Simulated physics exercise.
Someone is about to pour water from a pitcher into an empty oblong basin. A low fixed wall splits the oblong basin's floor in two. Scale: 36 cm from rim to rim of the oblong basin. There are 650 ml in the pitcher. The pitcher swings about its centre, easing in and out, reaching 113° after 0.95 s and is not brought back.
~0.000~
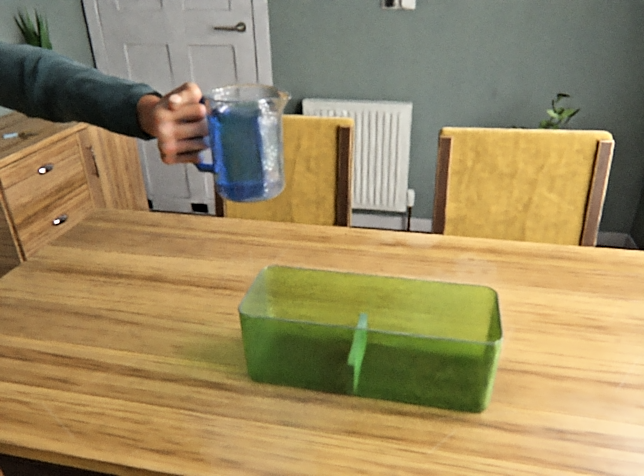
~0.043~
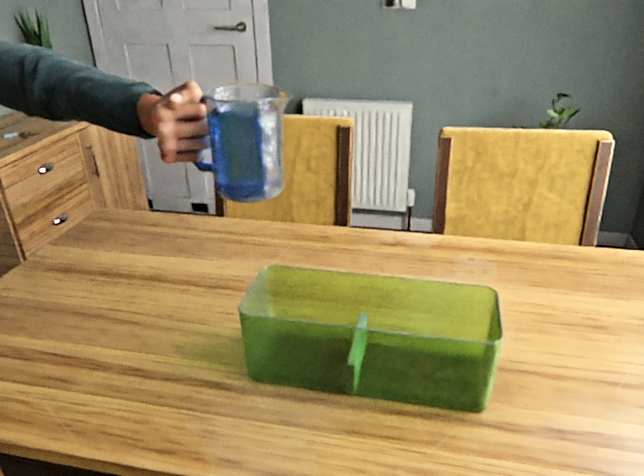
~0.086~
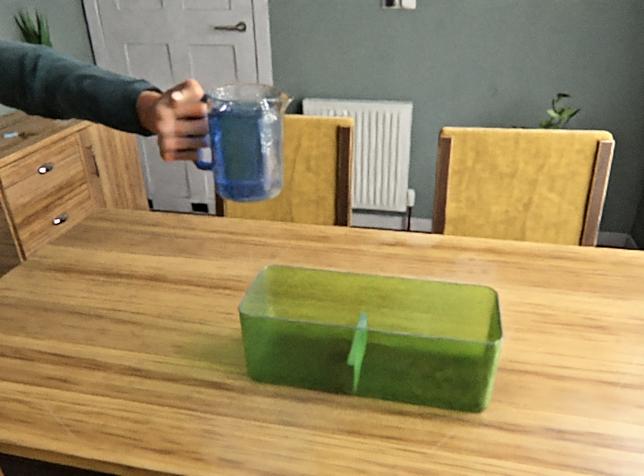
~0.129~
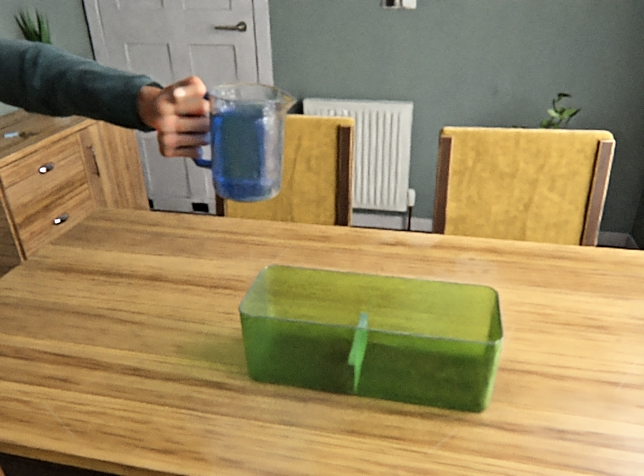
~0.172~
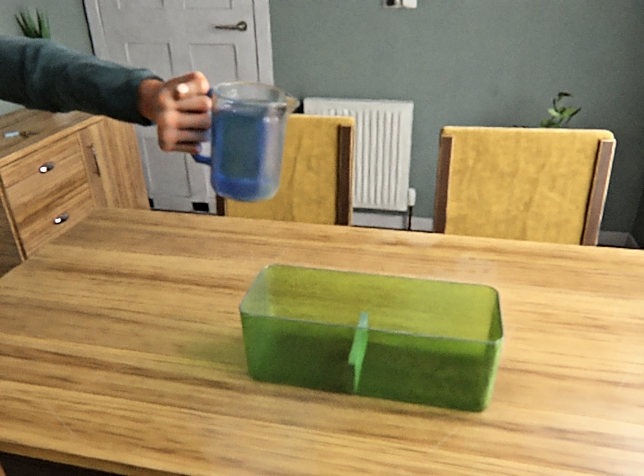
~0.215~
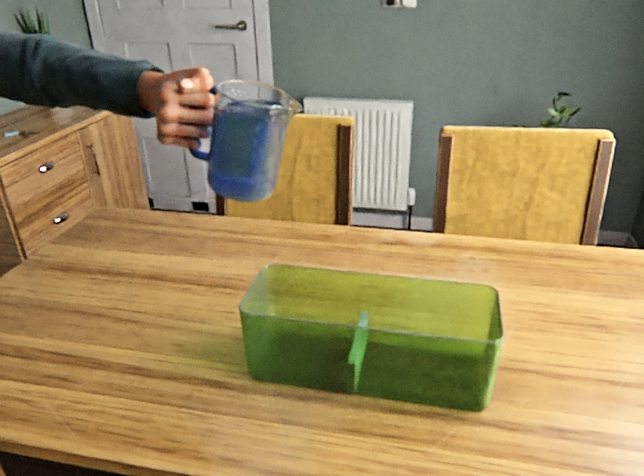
The clip opens on a hand at the left holding a clear pitcher of blue liquid above a wooden table, where an empty green oblong basin with a low dividing wall sits. The pitcher stays almost upright at first, then the hand tilts it slightly to the right.
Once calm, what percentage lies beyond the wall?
Roughly 69 per cent is past the wall.
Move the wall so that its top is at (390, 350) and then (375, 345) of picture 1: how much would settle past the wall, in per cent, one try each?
In turn about 10 and 30 per cent.
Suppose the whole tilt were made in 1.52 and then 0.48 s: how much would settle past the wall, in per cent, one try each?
In turn about 75 and 55 per cent.
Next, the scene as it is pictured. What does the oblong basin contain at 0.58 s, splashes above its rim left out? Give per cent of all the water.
About 2 per cent.
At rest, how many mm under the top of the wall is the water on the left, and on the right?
Left about 44 mm, right about 34 mm.
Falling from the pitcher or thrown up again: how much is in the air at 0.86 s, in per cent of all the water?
About 34 per cent.
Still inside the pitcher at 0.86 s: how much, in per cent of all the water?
Some 24 per cent.
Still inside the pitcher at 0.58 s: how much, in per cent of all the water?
About 80 per cent.
After 0.58 s the tilt is 77° and 80 per cent is still to pour, 0 is left of the wall and 1 right of it.
After 0.86 s the tilt is 110° and 24 per cent is still to pour, 4 is left of the wall and 39 right of it.
After 1.14 s the tilt is 113° and 1 per cent is still to pour, 25 is left of the wall and 68 right of it.
After 1.45 s the tilt is 113° and 0 per cent is still to pour, 29 is left of the wall and 69 right of it.
In the end 29 per cent lies left of the wall, 69 right of it and 2 outside.
